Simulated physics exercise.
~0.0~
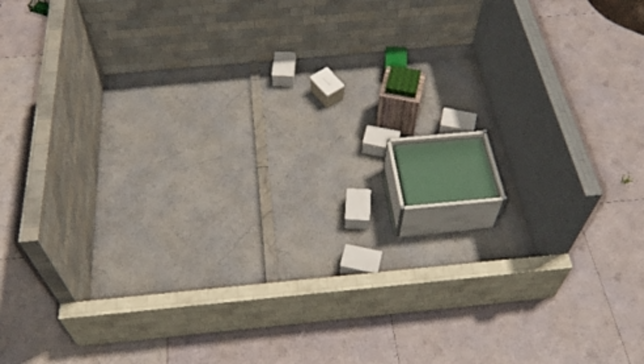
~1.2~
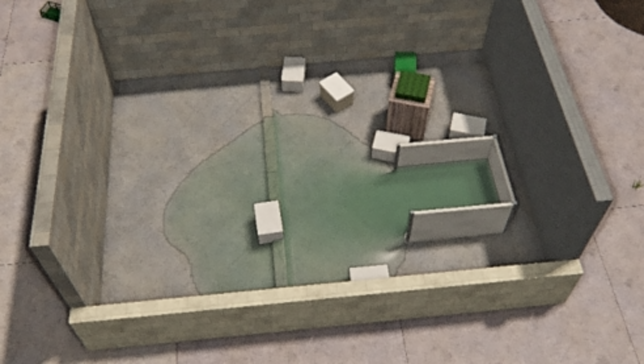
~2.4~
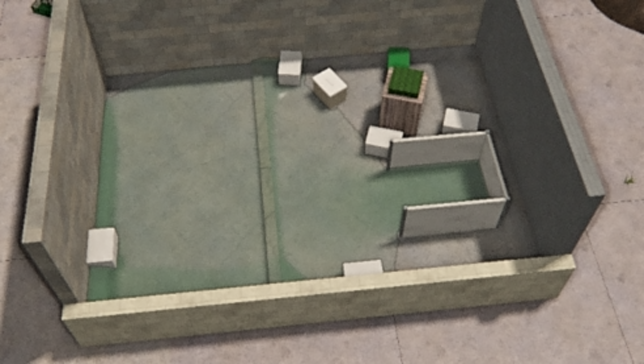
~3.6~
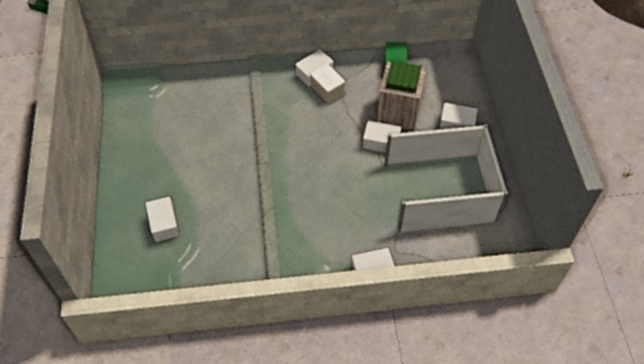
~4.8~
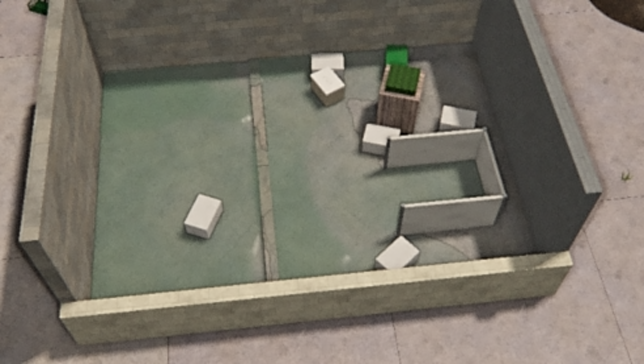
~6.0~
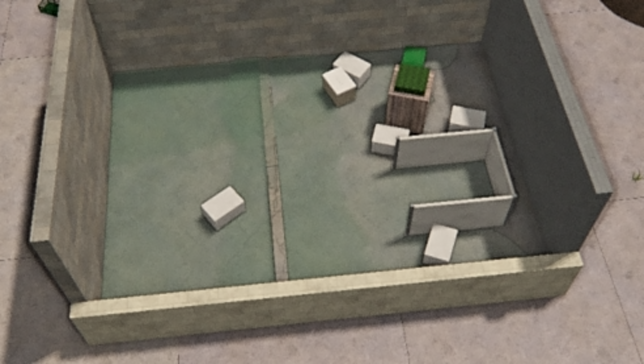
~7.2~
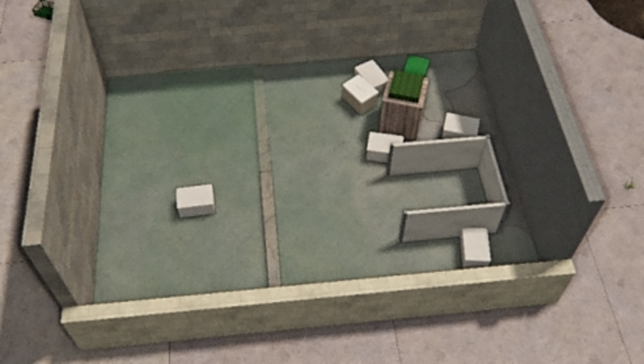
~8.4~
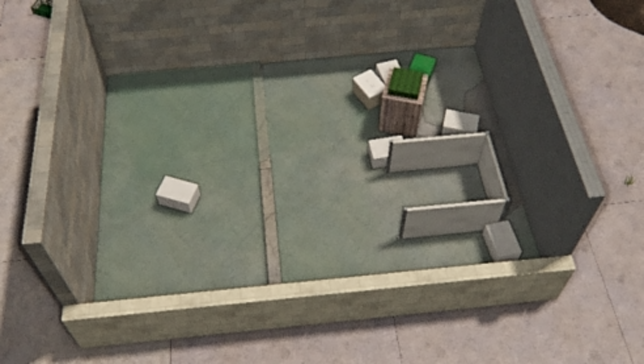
At the start, a square tank of green water stands on the right of a walled yard, with white boxes, a green crate and a wooden planter-like block around it. The tank's left side gives way, and water spreads leftward over the low kerb, carrying one white box with it. That box reaches the left wall, then drifts back right as water covers the floor. Meanwhile, a box by the near wall slides right past the tank, and others gather beside the block. Finally, the carried box floats left of the kerb, while the green crate remains near the block.
